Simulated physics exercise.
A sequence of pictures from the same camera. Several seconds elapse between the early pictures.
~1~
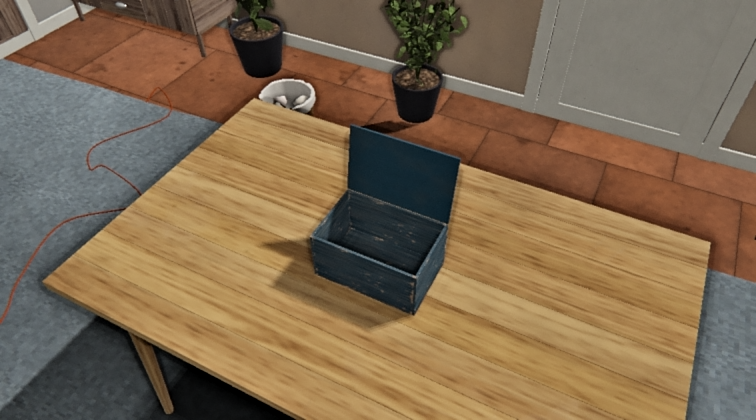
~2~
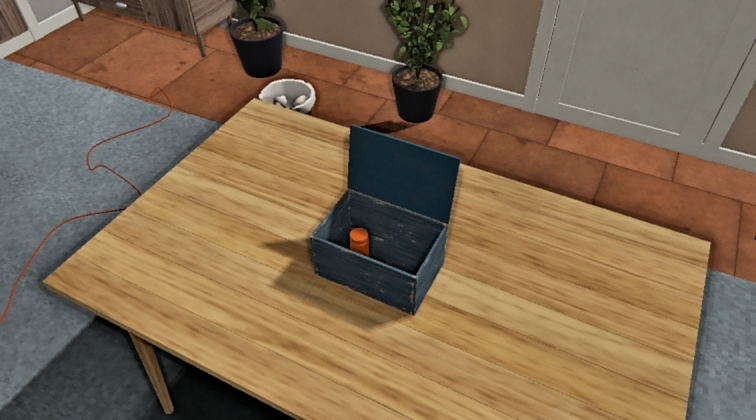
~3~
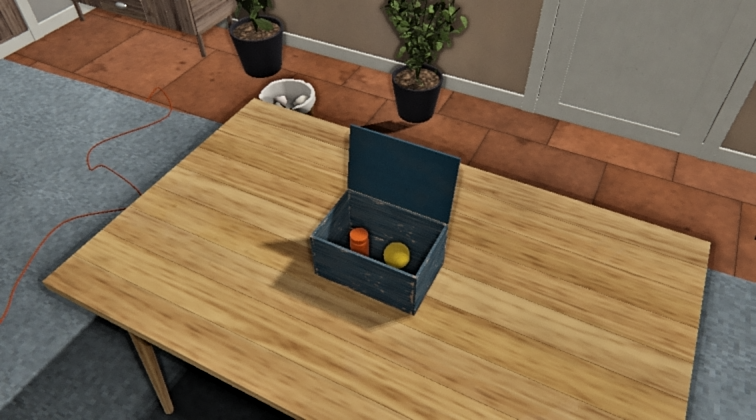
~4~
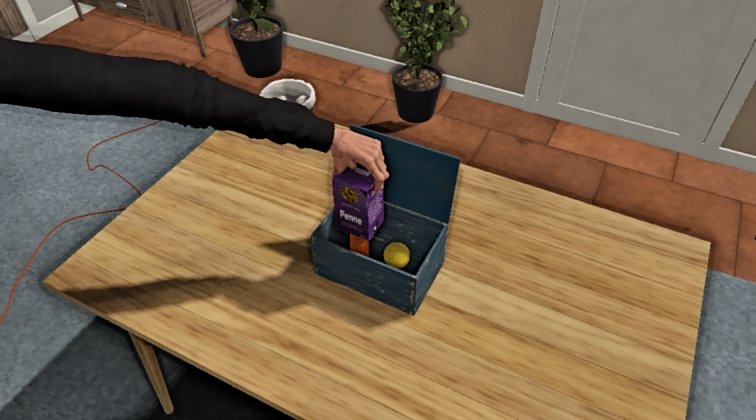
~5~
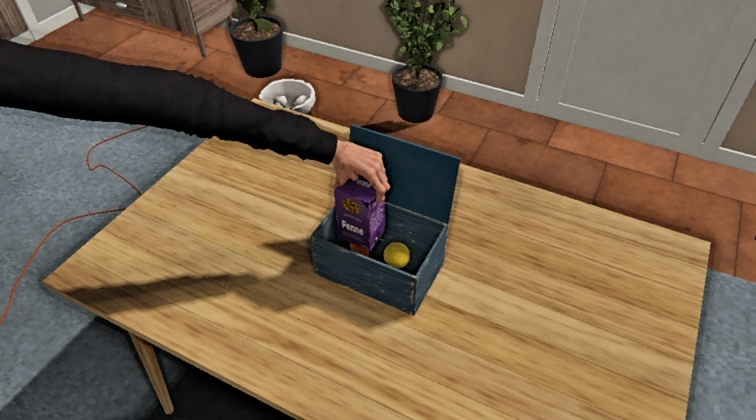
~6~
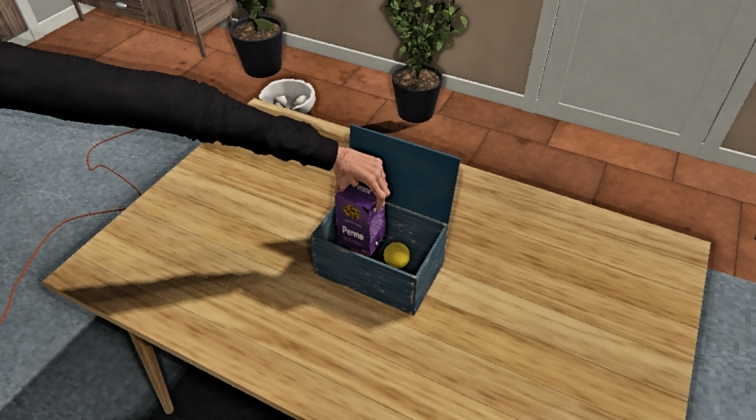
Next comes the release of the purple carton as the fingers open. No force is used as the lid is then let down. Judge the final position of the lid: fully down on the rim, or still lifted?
Result: Lid down.
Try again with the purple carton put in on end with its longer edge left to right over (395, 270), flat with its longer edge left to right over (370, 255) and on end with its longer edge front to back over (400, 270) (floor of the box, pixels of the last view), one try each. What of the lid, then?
Open; open; open.
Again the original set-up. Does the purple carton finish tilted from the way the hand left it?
By the end it has leaned over.
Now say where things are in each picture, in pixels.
In the first frame, the last thing is not in view yet.
In the second frame, the last thing is not in view yet; orange shaker (360, 248).
In the third frame, the last thing is not in view yet; orange shaker (360, 248).
The fourth frame shows coming down; purple carton (359, 201).
The fifth frame shows coming down; purple carton (361, 211).
The sixth frame shows in place under the hand; purple carton (361, 217).
Then, 0.80 s past the last view, lid starting down; purple carton on its side near (388, 252); orange shaker rocked 22° from its first pose.
Then, 1.20 s past the last view, lid starting down; purple carton on its side near (375, 269); orange shaker rocked 54° from its first pose; yellow lemon displaced about its own width.
Then, 1.80 s past the last view, lid 38° above the rim; purple carton on its side near (375, 269); orange shaker rocked 68° from its first pose; yellow lemon displaced about its own width.
Then, 2.10 s past the last view, lid 3° above the rim; purple carton on its side near (375, 269); orange shaker on its side; yellow lemon displaced about its own width.
Finally, lid shut; down or leaning hard in the box, purple carton and orange shaker; moved from the start, yellow lemon. Final places as the last picture's camera would see them, purple carton near (375, 269).
